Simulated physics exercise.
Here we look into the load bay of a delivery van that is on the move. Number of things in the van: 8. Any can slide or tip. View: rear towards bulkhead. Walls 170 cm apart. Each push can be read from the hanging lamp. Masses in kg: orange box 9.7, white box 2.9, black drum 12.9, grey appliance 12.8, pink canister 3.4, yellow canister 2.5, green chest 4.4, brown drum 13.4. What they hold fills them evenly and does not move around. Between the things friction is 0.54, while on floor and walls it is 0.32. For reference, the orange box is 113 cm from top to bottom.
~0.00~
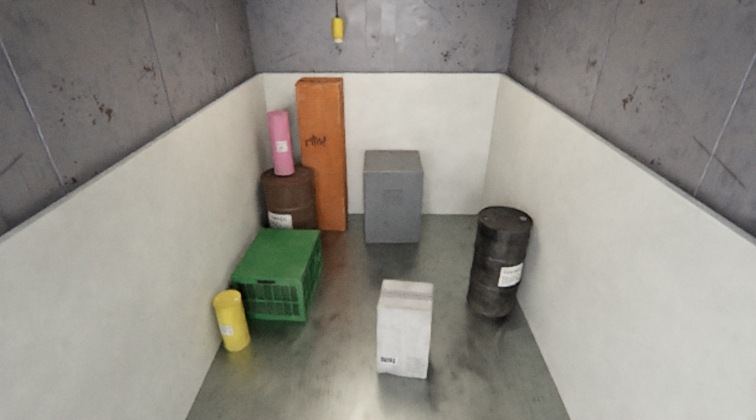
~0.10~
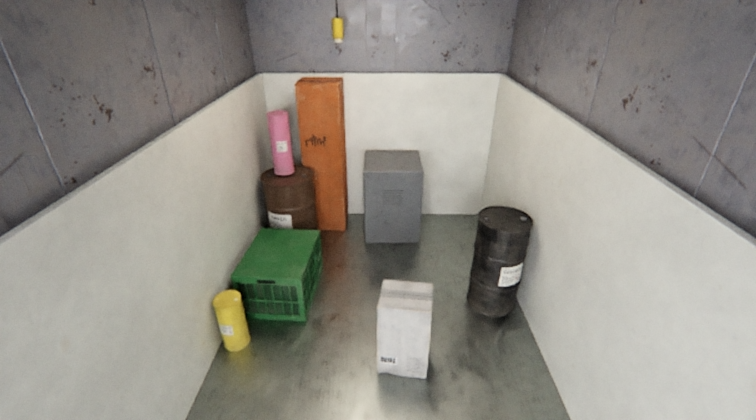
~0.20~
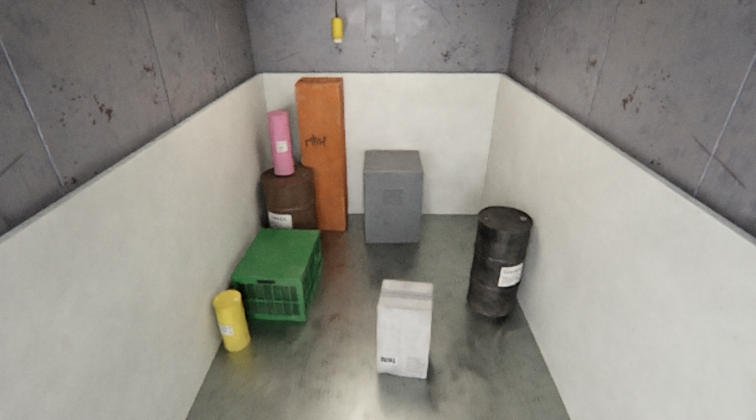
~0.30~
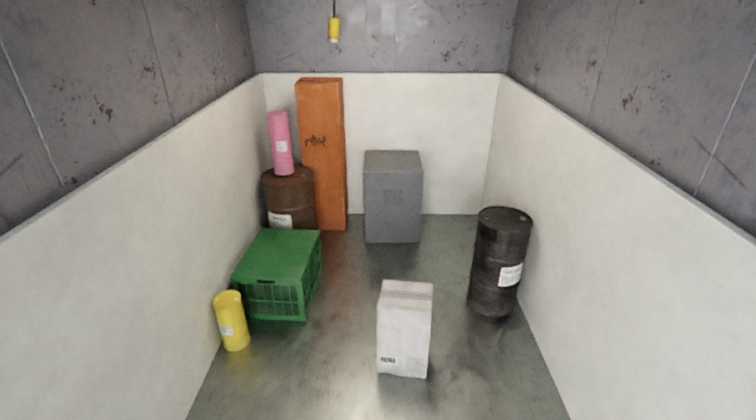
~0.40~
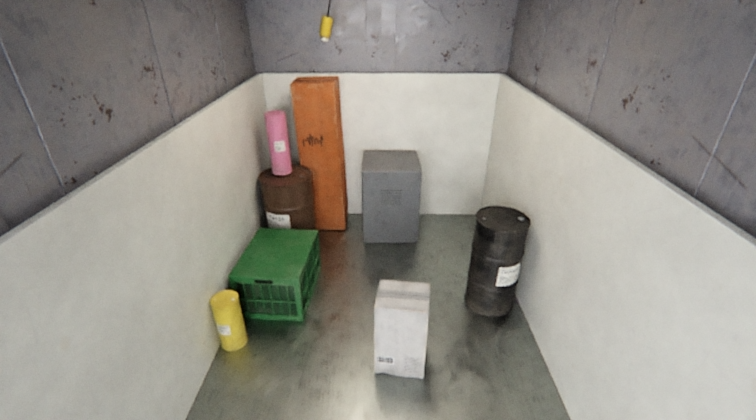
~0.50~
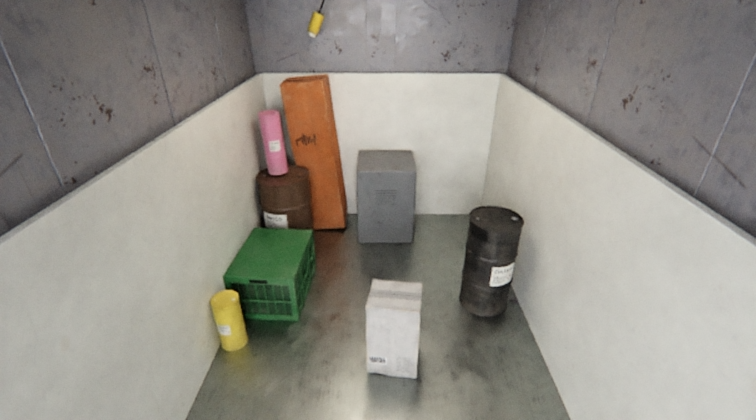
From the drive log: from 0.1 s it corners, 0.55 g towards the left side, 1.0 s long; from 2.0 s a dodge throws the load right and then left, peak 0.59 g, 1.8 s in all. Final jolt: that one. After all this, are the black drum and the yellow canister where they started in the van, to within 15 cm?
Outcome: My guess is the black drum wanders off. My guess is the yellow canister stays near home.
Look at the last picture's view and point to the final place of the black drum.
Near (345, 261).
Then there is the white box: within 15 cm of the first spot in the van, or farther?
In the end the white box has moved.
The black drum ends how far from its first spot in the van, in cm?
Displacement: Approx. 88 cm.
By 1.30 s, steady run; black drum 84 cm from its spot near (352, 261); white box 78 cm from its spot; grey appliance 40 cm from its spot.
By 2.90 s, steady run; black drum 66 cm from its spot near (382, 261); yellow canister 21 cm from its spot near (272, 319); pink canister on its side.
When it is over (4.7 s), off its perch, pink canister; not toppled but over 15 cm from the start, white box, black drum and grey appliance; the other 4 within 15 cm of the start. In the last view, black drum near (345, 261), yellow canister near (231, 319).
